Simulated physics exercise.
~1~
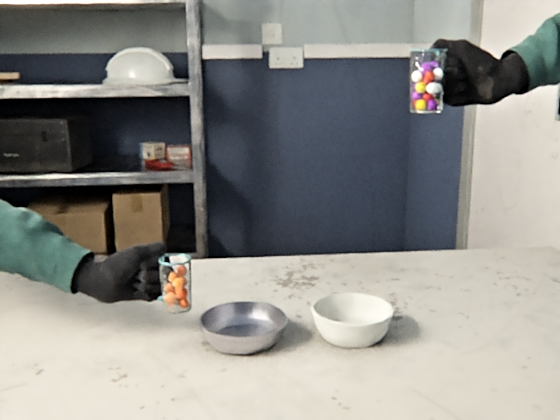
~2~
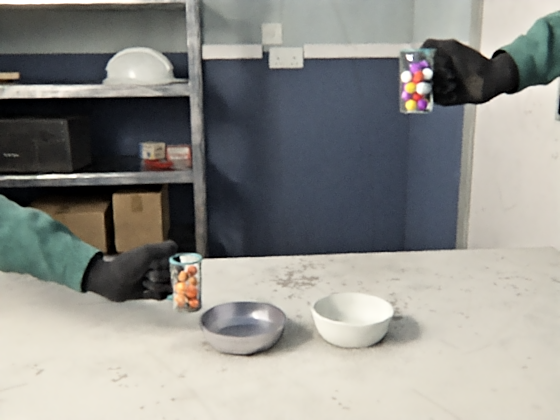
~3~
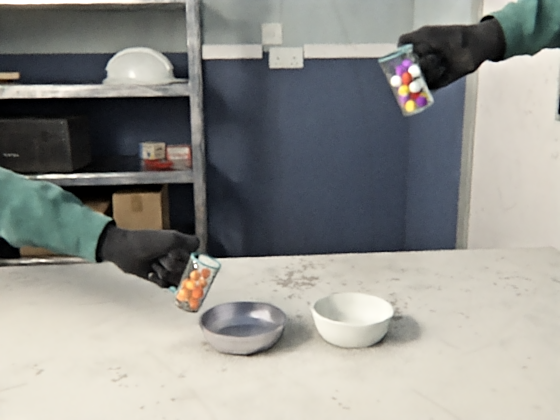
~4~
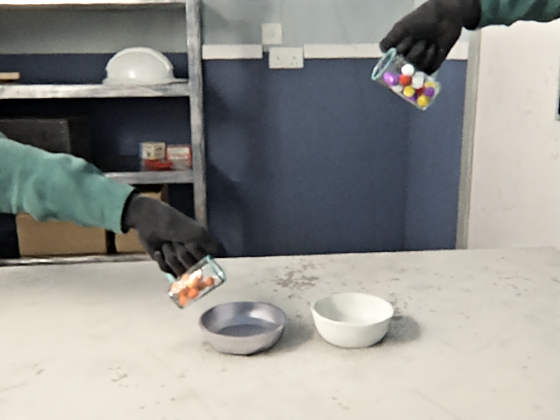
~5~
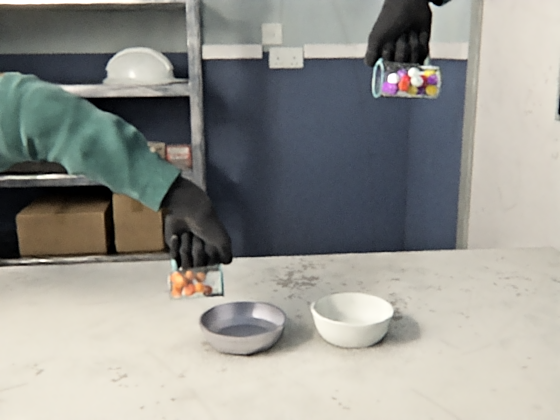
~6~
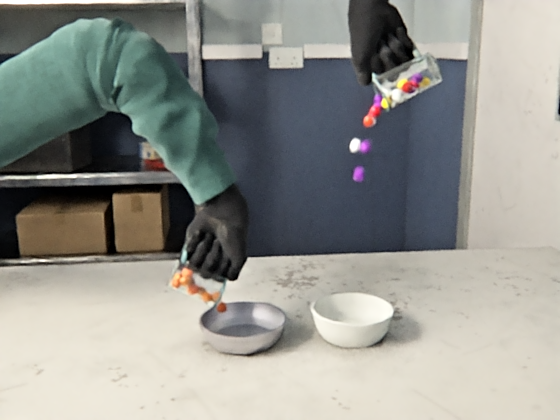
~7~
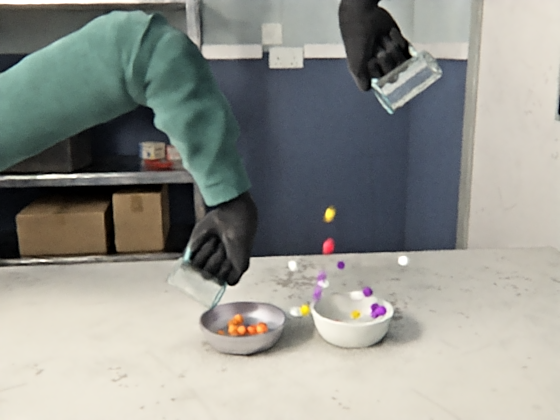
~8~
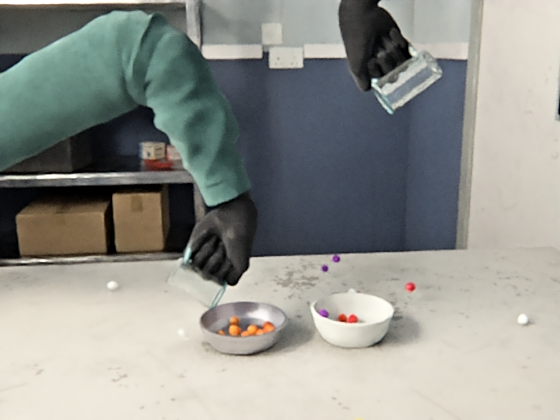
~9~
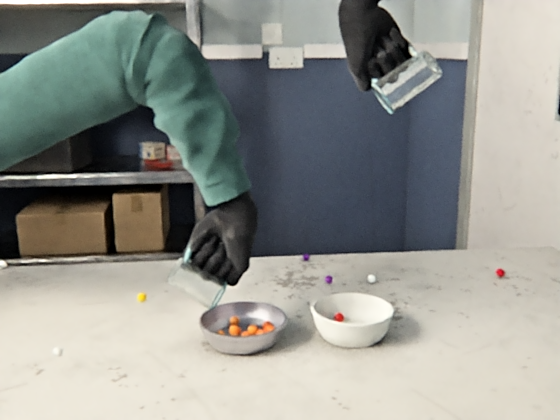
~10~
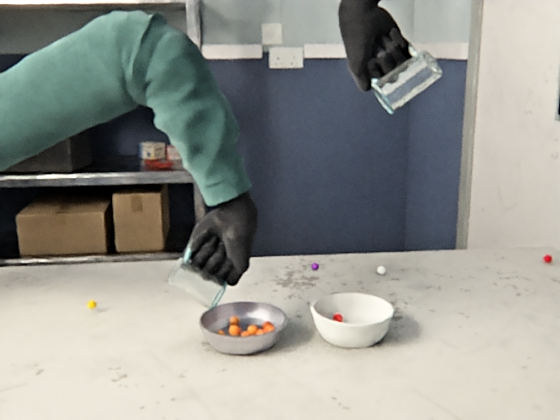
Two gloved hands tipping cups of small balls over bowls, the orange ones staying in, most multicoloured ones bouncing out.
